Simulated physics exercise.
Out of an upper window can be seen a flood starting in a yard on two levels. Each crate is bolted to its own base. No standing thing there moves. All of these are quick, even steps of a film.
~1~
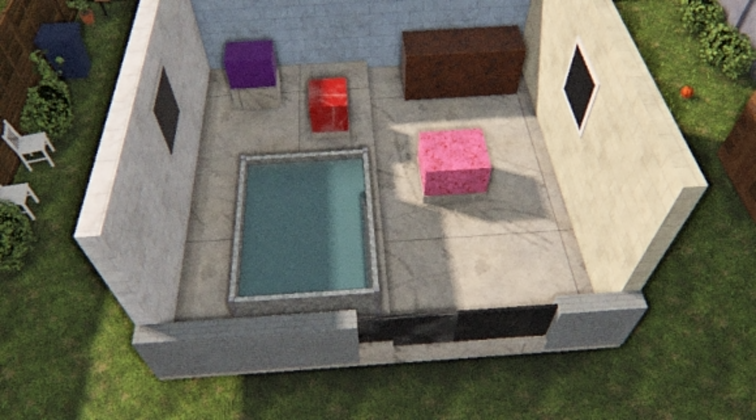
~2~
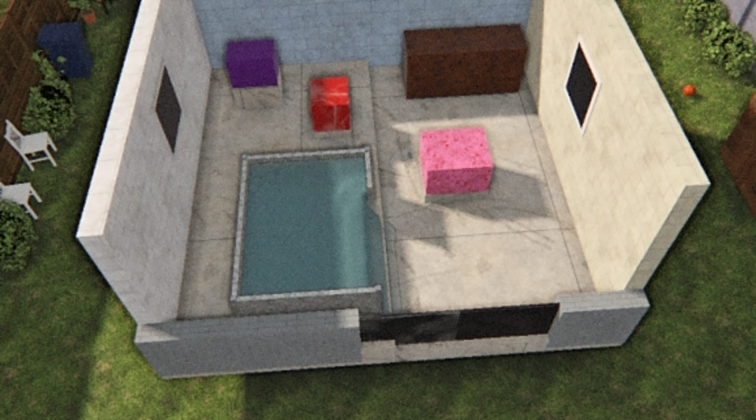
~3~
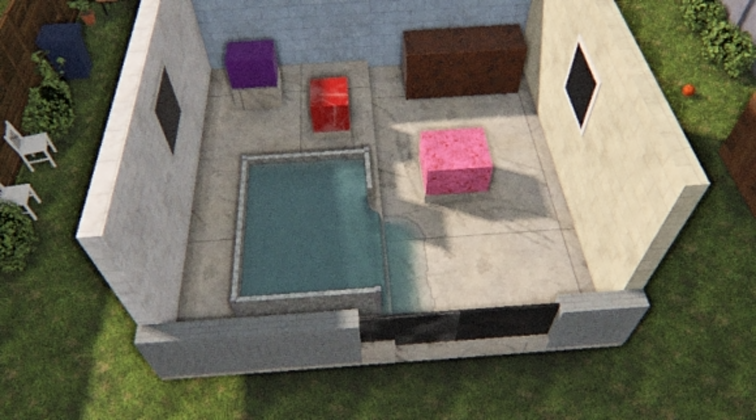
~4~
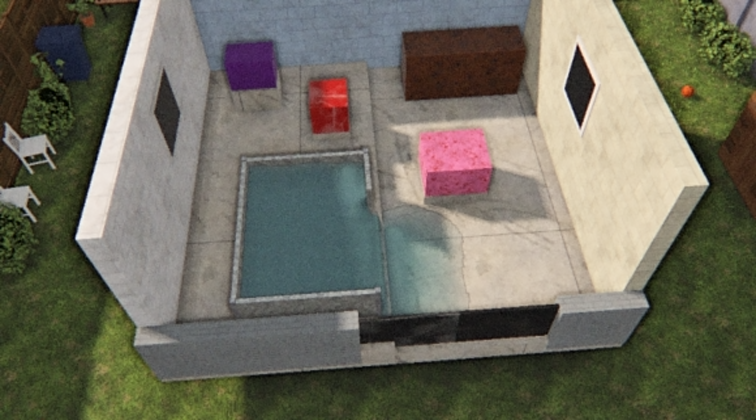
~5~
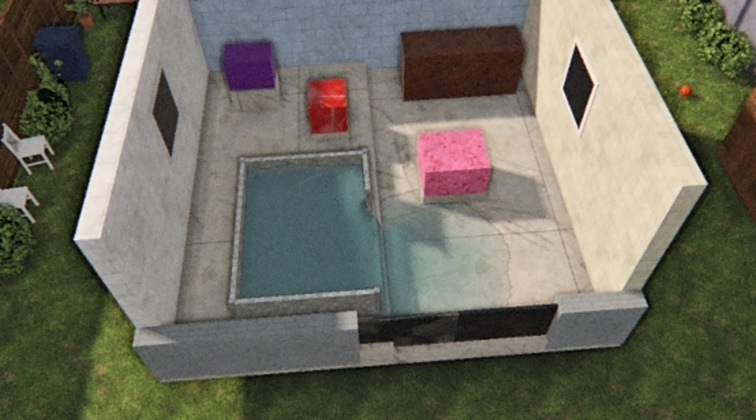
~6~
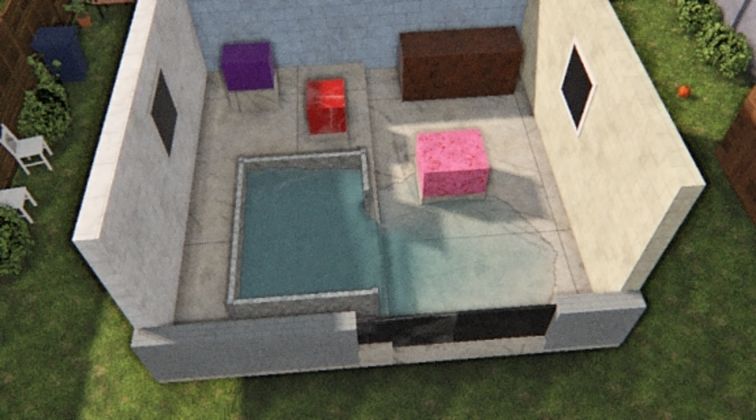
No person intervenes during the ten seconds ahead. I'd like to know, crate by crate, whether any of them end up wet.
My prediction: I expect the pink crate to get touched; I expect the red crate to never get touched; I expect the purple crate to never get touched.
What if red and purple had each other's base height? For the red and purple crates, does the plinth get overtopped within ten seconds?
Red stays out of it; purple stays out of it.
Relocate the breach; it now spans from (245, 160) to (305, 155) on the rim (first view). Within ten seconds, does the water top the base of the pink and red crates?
My take: The pink one stays clear, while the red one gets flooded.
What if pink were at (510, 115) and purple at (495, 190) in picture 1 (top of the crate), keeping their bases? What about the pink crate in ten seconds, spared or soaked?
I'd say the pink crate is reached.
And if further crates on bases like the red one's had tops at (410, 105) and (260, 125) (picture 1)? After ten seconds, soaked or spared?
In the listed order, the first crate gets reached while the second remains untouched.
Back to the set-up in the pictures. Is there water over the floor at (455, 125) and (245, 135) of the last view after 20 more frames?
Result, in sequence: Waterlogged; unwetted.
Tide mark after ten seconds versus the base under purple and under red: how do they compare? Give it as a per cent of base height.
10 and 60 %, roughly.
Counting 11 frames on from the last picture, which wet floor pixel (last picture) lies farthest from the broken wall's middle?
My best guess is about (520, 96).
A moment on, water covers 30 % of the floor; the pink crate water round its plinth, the red crate not reached, the purple crate not reached.
Next, water covers 35 % of the floor; the pink crate water round its plinth, the red crate not reached, the purple crate not reached.
Then, water covers 50 % of the floor; the pink crate water round its plinth, the red crate not reached, the purple crate not reached.
Later, water covers 70 % of the floor; the pink crate water round its plinth, the red crate water round its plinth, the purple crate water round its plinth.
In the end, water covers 75 % of the floor; the pink crate was topped, the red crate stayed above the water, the purple crate stayed above the water.
